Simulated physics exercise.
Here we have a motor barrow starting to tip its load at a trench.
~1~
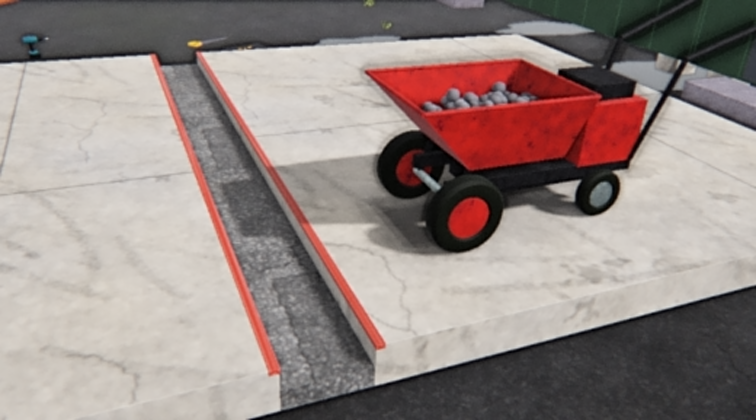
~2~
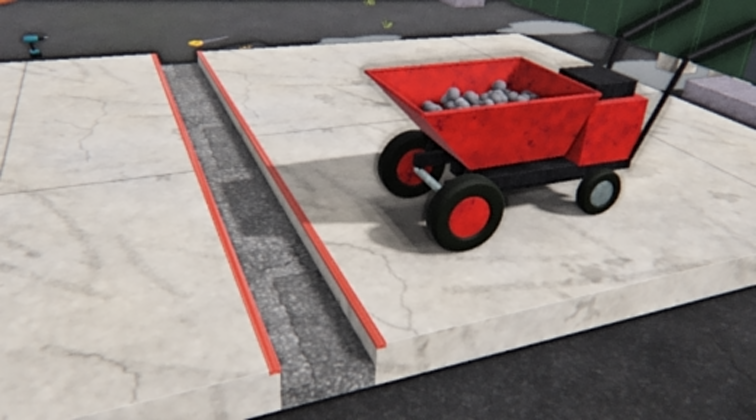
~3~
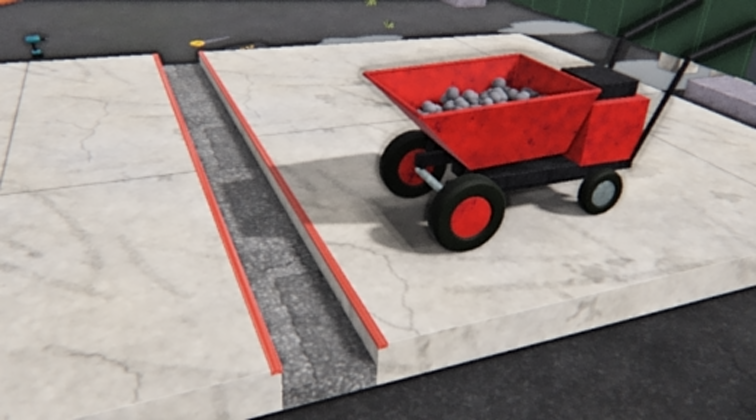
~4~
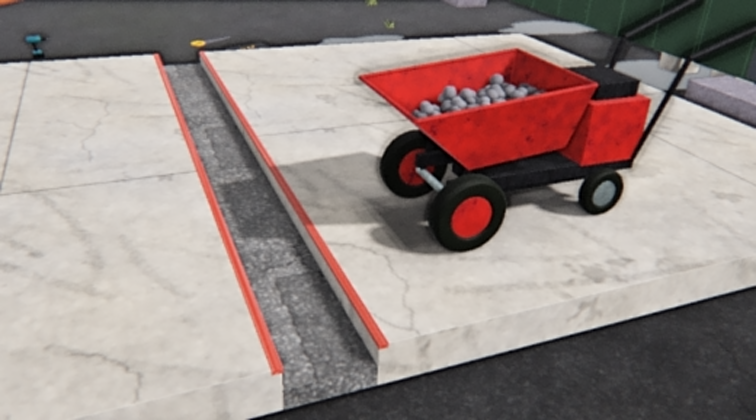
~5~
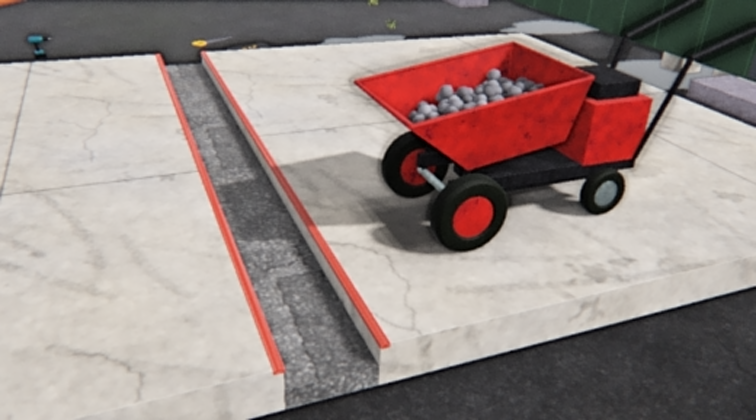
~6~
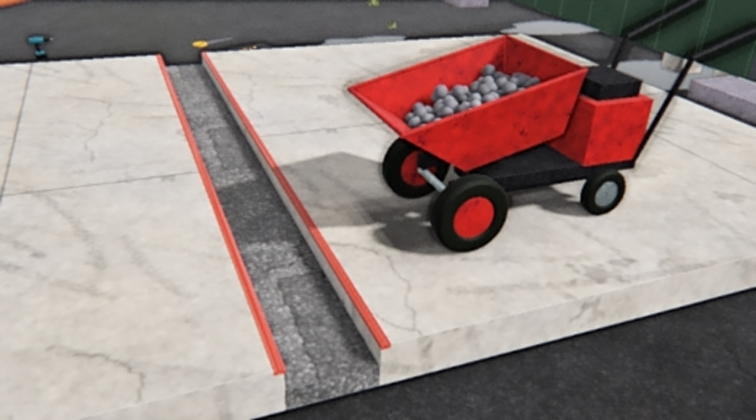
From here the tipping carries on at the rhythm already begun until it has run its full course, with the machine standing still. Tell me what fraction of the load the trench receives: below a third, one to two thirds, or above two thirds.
The trench receives above two thirds.
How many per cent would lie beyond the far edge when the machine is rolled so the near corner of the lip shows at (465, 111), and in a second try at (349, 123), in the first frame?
First try: Some 0 %; second try: 40 %.
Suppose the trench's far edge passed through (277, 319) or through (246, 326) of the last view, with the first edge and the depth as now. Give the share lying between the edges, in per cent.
70 %, then 80 %.
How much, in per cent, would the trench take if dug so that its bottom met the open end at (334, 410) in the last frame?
Estimate: Approx. 90 %.
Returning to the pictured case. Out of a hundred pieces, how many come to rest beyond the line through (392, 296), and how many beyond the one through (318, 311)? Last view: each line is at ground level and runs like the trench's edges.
Near 80 % and near 40 %, in that order.
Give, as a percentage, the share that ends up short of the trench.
That share is about 5 percent.
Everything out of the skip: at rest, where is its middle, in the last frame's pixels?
Resting centre, last frame: Roughly (281, 254).
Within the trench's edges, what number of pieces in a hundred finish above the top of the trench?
My figure is near 20 per cent.
Soon after the last picture, skip tipped steeply; all in the skip.
A little later, skip tipped right over; most in the skip; a stray few short of the trench; about a quarter in or heaped over the trench.
Later still, skip tipped right over; a small part in the skip; a small part short of the trench; most in or heaped over the trench; a stray few beyond it.
At rest, skip tipped right over; a small part in the skip; a small part short of the trench; most in or heaped over the trench; a stray few beyond it.
